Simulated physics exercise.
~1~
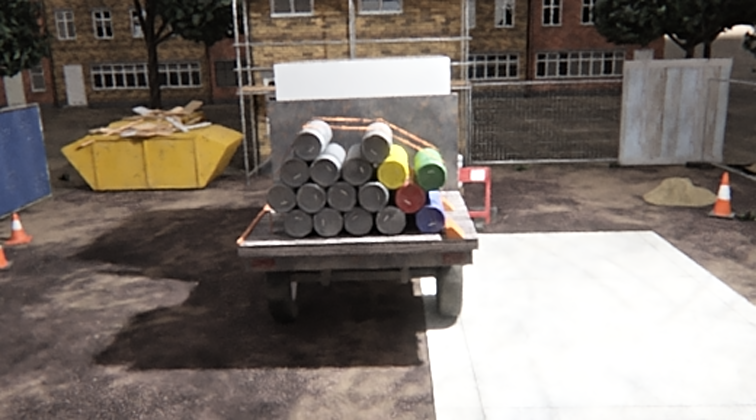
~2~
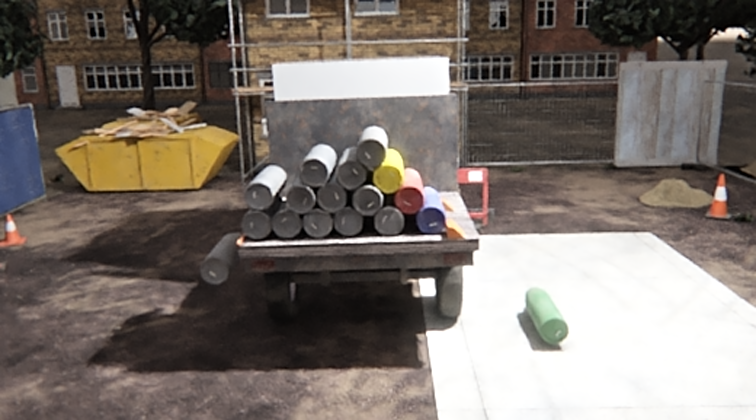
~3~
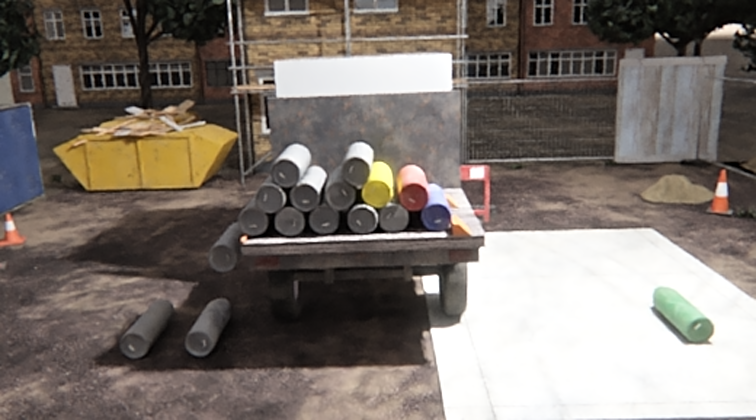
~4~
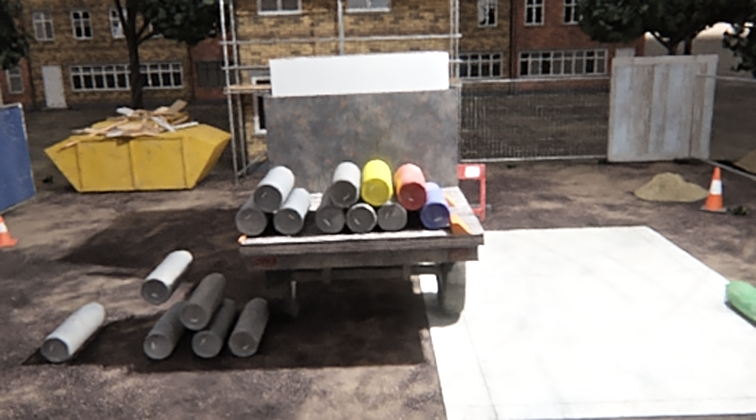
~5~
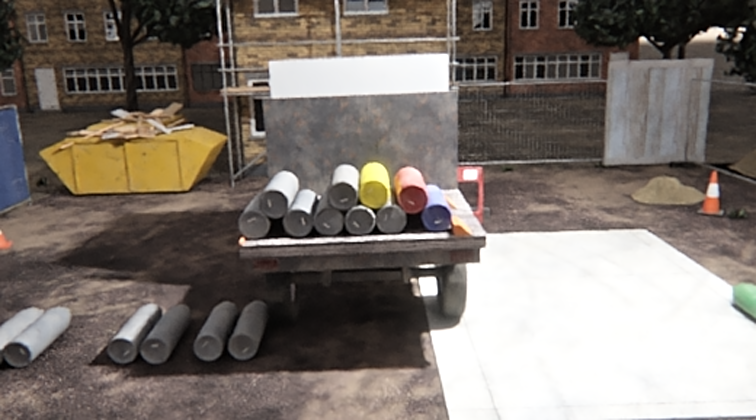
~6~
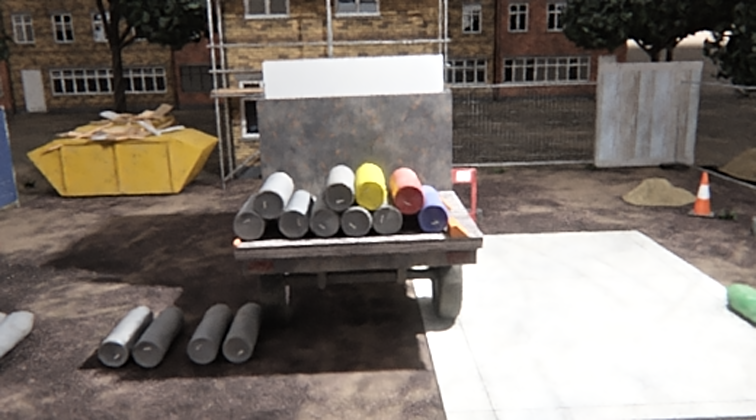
A flatbed lorry's stacked cylinders slump, green rolling off right and several grey ones left.
